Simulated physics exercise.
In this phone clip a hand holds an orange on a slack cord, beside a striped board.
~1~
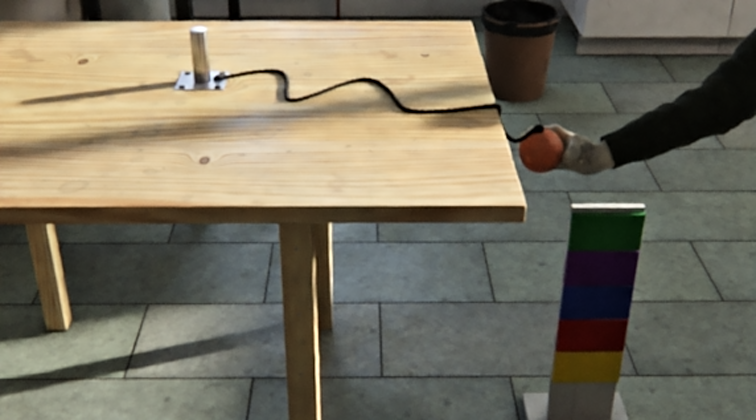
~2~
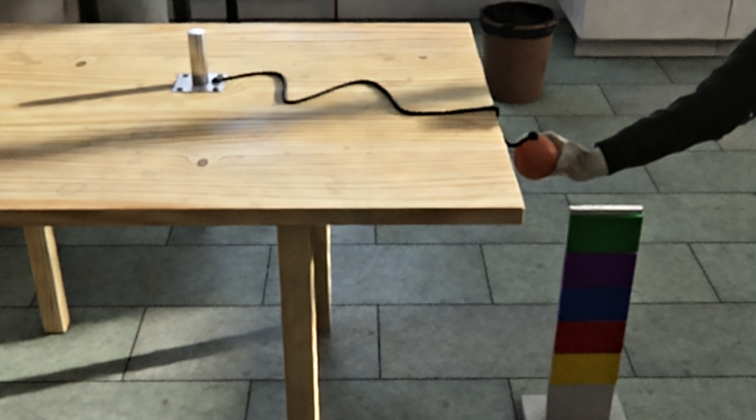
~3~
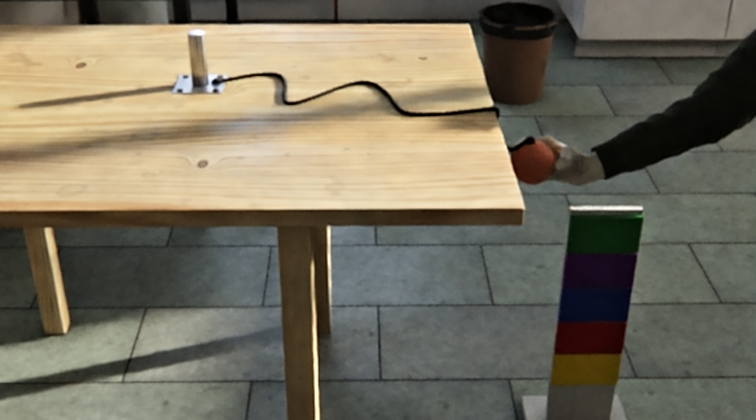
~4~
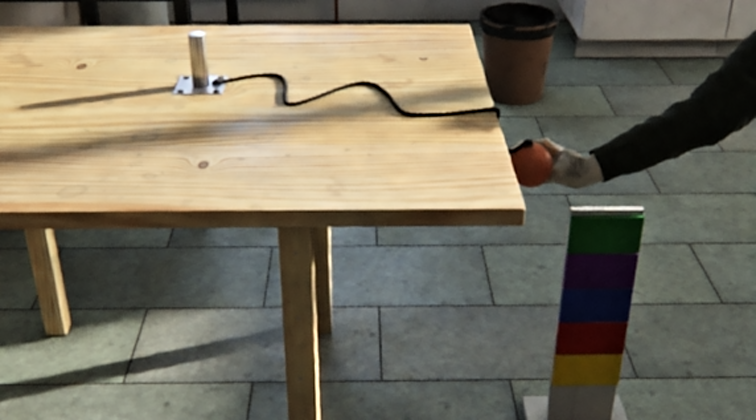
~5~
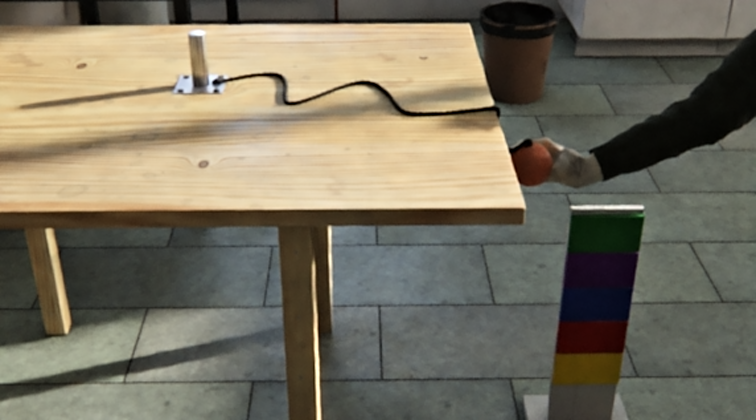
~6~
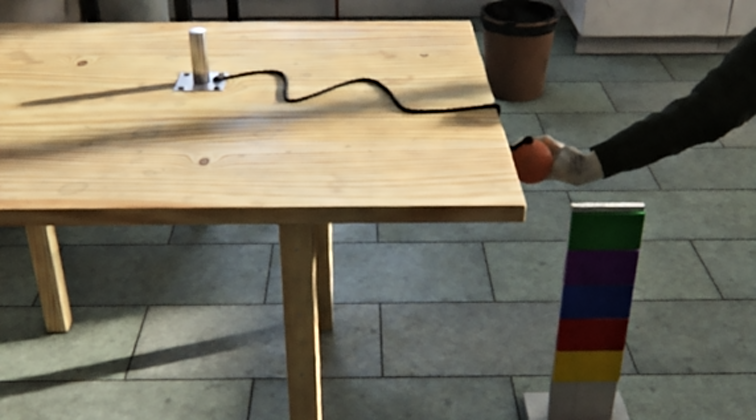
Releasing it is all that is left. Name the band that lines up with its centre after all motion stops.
Blue.
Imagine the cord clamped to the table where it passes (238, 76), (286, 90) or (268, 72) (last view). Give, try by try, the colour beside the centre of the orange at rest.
It ends beside blue the first time, purple the second and blue the third.
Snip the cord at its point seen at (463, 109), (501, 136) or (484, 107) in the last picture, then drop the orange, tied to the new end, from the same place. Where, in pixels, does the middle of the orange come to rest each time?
The three cuts give roughly (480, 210), (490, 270) and (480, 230) respectively.
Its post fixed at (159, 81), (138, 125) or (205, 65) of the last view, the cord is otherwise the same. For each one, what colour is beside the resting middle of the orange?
Result 1: Purple. Result 2: Purple. Result 3: Blue.
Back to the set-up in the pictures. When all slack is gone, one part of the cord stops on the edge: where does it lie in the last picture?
Pixel (389, 92).
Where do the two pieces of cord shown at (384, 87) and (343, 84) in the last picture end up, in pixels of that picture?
In that view they reach (481, 97) and (426, 94).
Soon after, orange near (516, 300); level with blue.
After that, orange near (449, 285); level with blue.
And then, orange near (499, 300); level with blue.
In the end, orange near (484, 299); level with blue. Its middle rests at the blue band.
